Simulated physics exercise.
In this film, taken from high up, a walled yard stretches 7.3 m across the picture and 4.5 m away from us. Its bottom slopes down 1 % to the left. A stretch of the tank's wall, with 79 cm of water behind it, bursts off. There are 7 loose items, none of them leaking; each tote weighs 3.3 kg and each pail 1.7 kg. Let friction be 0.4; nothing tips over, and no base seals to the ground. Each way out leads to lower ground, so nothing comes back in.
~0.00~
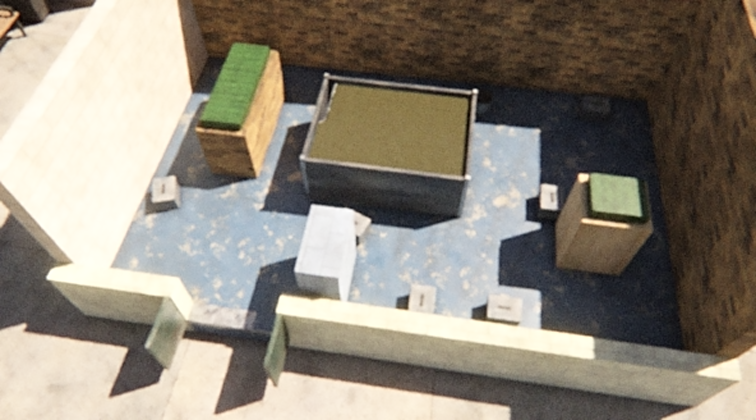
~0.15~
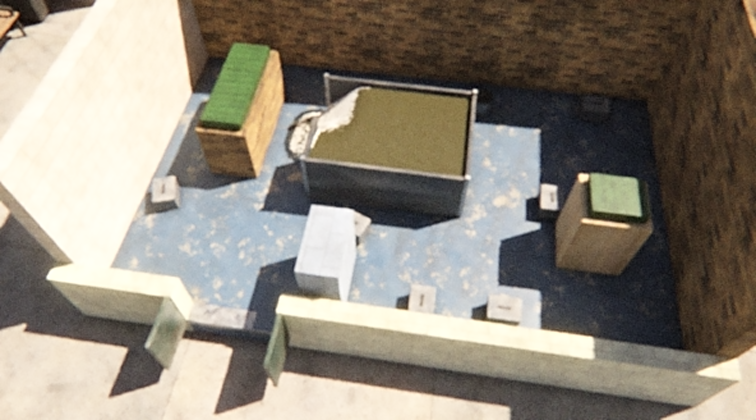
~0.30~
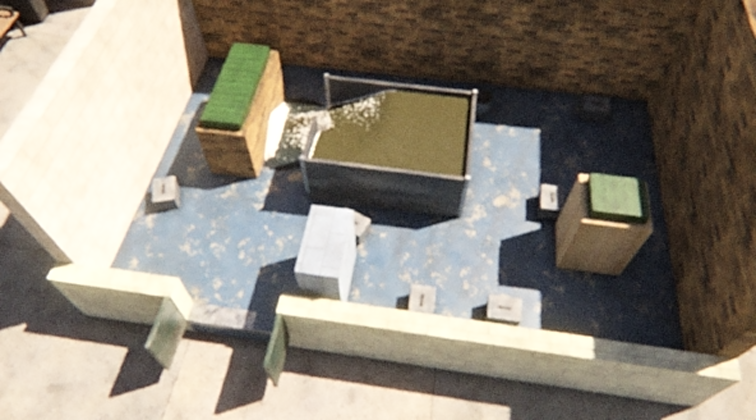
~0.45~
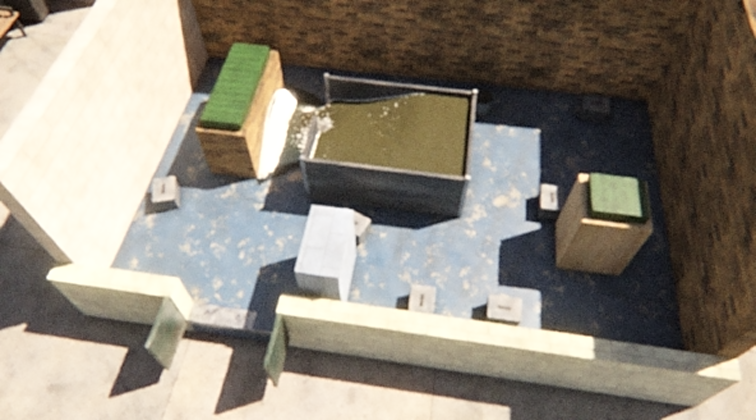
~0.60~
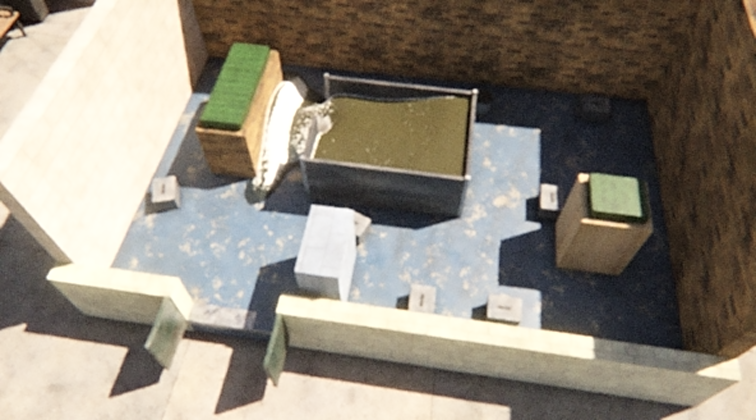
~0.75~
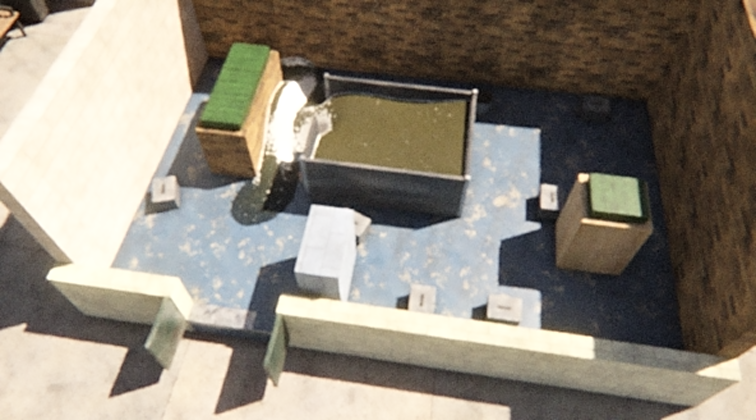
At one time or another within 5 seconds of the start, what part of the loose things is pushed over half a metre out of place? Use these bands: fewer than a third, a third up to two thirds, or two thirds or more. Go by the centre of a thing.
It falls in a third up to two thirds.
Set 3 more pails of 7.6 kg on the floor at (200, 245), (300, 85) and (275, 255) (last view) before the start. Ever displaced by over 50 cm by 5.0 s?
One after another they come out inside the limit, above it, above it.
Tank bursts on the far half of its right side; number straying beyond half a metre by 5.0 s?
Then it comes to 5.
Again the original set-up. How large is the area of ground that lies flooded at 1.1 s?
About 7.5 m2 is covered.
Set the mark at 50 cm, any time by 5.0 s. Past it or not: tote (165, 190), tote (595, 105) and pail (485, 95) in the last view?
In that order: Over, more, past it.
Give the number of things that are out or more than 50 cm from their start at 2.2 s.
I get 0.
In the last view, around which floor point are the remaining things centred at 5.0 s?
Mean position: Approximately (483, 238).
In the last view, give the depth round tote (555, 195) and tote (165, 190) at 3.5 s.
Some 0 cm at the first, some 6 cm at the second.
After 1.1 s 0 of 7 are over 50 cm from their spots; 0 afloat.
After 2.2 s 0 of 7 are over 50 cm from their spots; 0 afloat.
After 3.5 s 3 of 7 are over 50 cm from their spots; 1 afloat.
After 5.0 s 4 of 7 are over 50 cm from their spots, and 4 have been at some point; 3 afloat.
